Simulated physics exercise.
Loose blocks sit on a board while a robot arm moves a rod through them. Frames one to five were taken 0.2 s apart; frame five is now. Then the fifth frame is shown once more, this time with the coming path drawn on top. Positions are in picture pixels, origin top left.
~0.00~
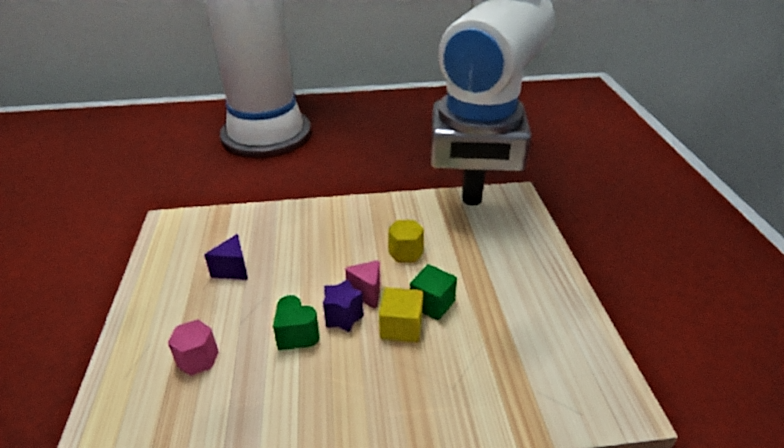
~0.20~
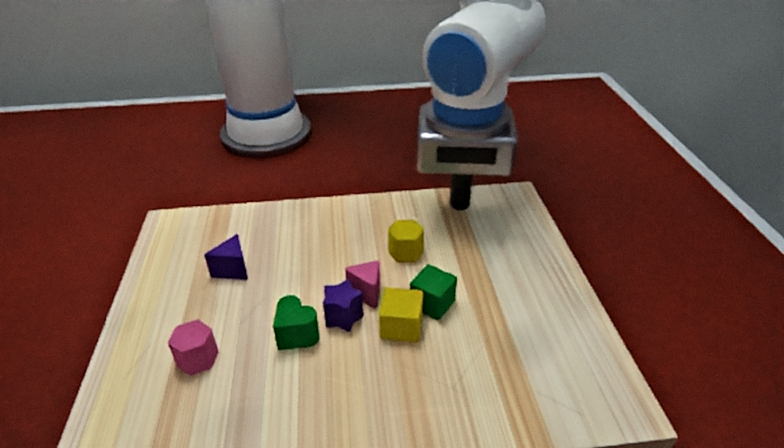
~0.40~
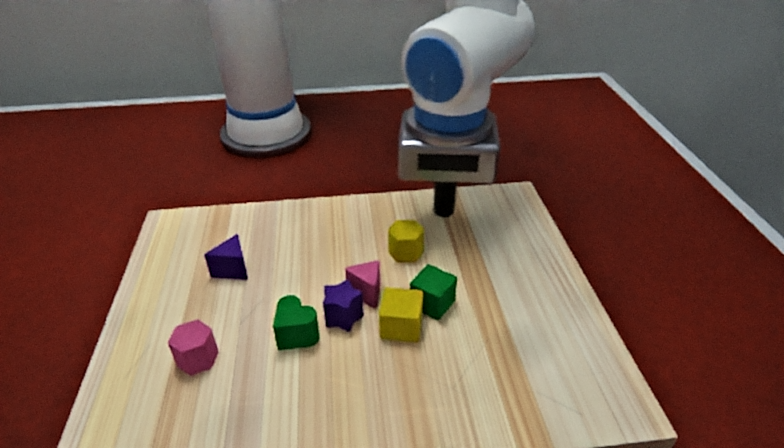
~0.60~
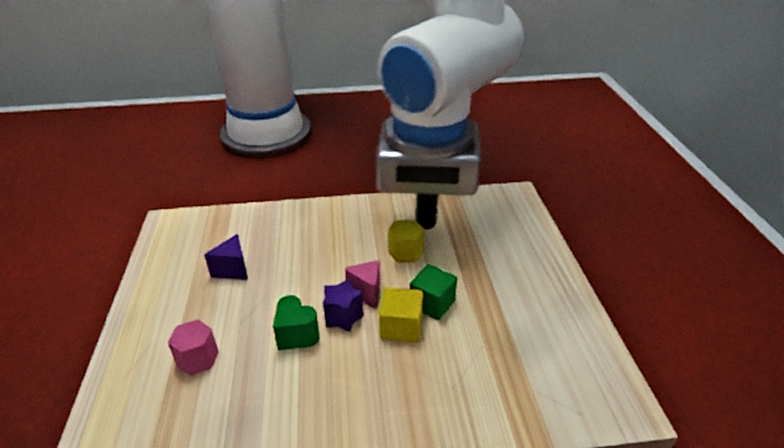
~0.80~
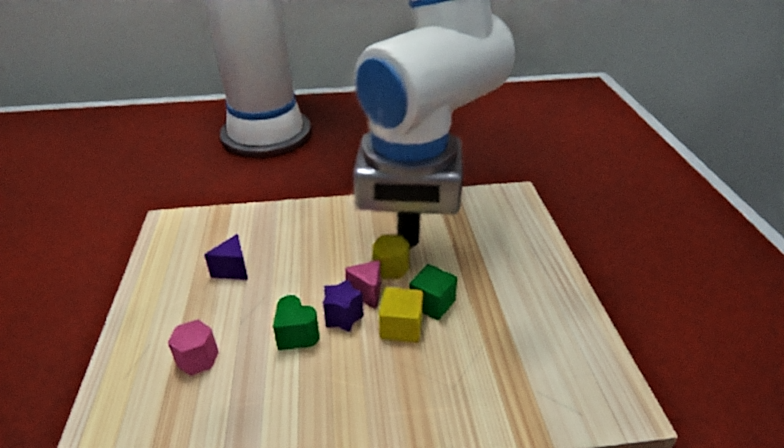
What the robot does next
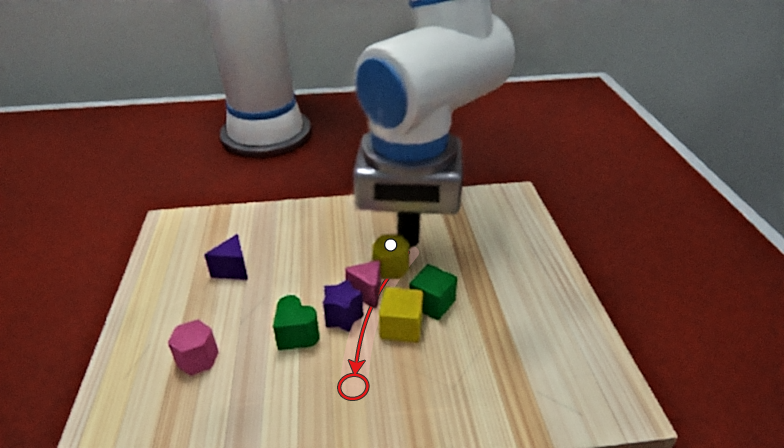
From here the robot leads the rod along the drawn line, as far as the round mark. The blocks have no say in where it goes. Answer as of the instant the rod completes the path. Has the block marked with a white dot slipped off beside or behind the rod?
I'd say no.
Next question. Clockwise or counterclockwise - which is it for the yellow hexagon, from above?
The block turns counter-clockwise.
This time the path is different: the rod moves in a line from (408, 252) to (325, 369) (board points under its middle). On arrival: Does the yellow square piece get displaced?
Yes - that is the case.
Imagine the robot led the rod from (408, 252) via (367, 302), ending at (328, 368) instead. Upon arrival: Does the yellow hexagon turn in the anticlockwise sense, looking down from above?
That would be a yes.
The line goes from (408, 252) over (382, 287) and (363, 331) to (353, 387); the dot is on the yellow hexagon.
What follows on the original path. One third of the way, rod at (381, 277); purple star block at (324, 304), turned 40° clockwise; pink triangular block at (354, 306), turned 50° clockwise; yellow hexagon at (372, 285), turned 45° anticlockwise; yellow square piece at (405, 308), turned 15° anticlockwise.
Two thirds of the way, rod at (362, 321); purple star block at (323, 306), turned 45° clockwise; pink triangular block at (332, 359), turned 55° clockwise; yellow hexagon at (353, 333), turned 50° anticlockwise; yellow square piece at (410, 318), turned 60° anticlockwise.
At the end, rod at (352, 376); purple star block at (323, 306), turned 45° clockwise; pink triangular block at (296, 412), turned 80° clockwise; yellow hexagon at (333, 391), turned 25° anticlockwise; yellow square piece at (410, 318), turned 60° anticlockwise.
